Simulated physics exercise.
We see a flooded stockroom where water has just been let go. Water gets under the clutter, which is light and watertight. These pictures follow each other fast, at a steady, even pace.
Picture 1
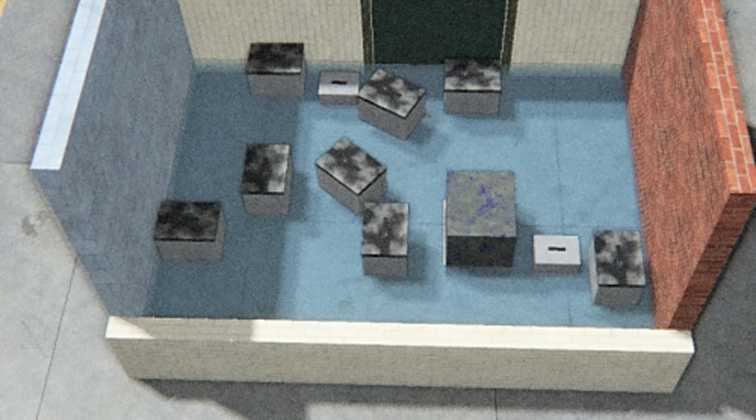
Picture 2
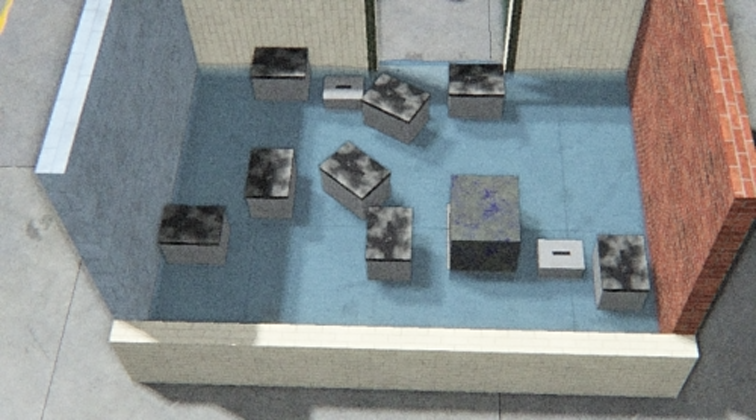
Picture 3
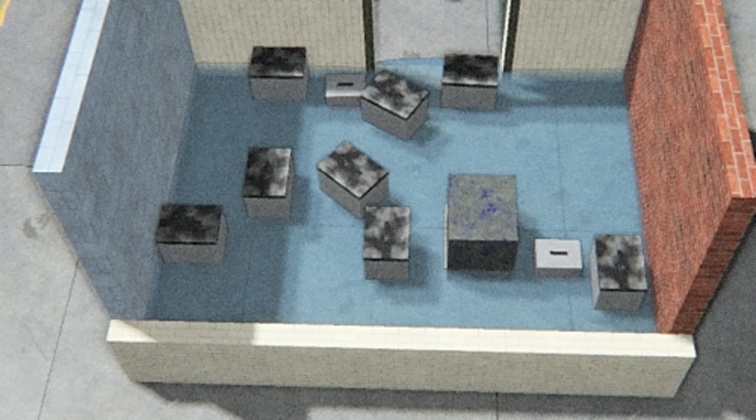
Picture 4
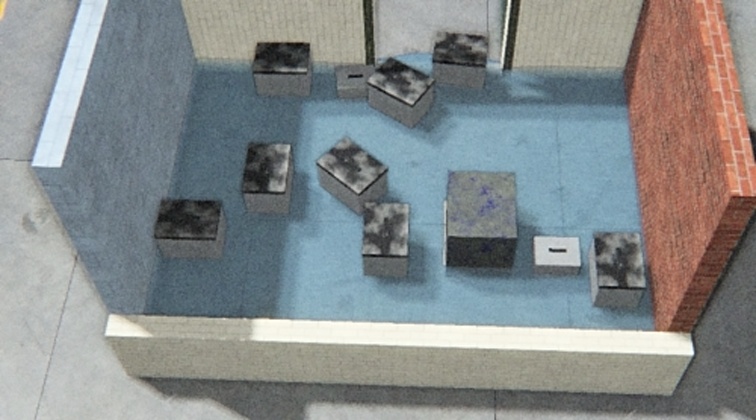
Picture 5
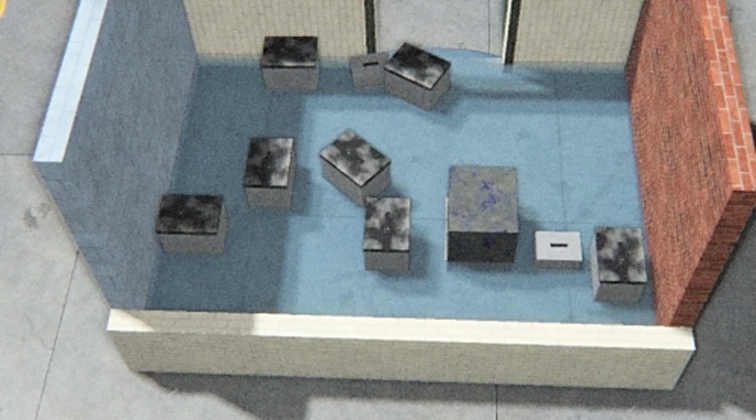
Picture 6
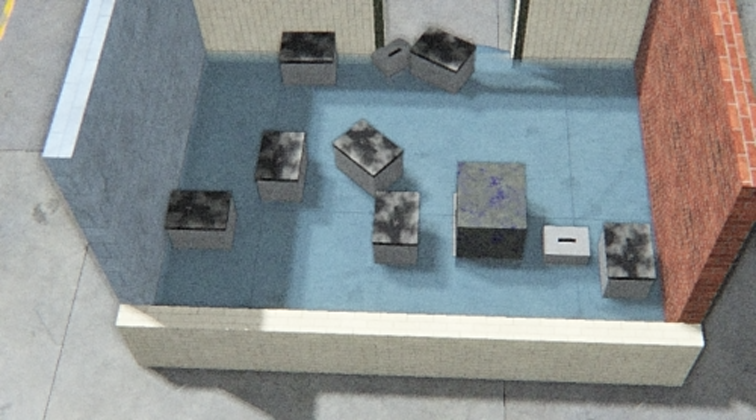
Dark-topped grey blocks and a small pale slotted box shift across the blue water of a walled stockroom, seen from above in a slightly swaying view. A purple-marked grey cube and a second pale box sit right of centre, near a red brick wall. The dark rear door gives way to an opening, the rear-right block drifts left and out through it, and the slotted box and angled block slide right and backward.
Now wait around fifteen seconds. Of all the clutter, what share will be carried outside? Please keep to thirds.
Top band.
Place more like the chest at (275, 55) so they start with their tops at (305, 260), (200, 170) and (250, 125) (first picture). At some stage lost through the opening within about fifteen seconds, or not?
Result, in sequence: Never gets out; never gets out; ends up outside.
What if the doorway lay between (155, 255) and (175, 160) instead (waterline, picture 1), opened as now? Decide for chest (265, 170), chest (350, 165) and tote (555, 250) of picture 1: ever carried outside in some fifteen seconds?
Object one: Leaves; object two: Leaves; object three: Remains.
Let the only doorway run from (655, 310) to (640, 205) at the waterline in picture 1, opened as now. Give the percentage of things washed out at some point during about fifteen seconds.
That would be near 40 per cent of the things.
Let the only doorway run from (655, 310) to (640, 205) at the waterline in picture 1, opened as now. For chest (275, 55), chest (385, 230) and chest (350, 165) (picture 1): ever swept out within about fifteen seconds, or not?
One by one as named: Doesn't escape, gets away and doesn't escape.
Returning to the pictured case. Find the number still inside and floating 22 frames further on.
That makes 5.
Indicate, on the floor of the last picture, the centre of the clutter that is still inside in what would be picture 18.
Roughly at (429, 184) in the last view.
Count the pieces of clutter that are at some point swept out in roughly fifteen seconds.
7.
A moment on, 3 of 10 are out; 7 afloat.
Next, 4 of 10 are out; 6 afloat.
Later, 5 of 10 are out; 5 afloat.
In the end, 7 of 10 are out; 2 afloat.
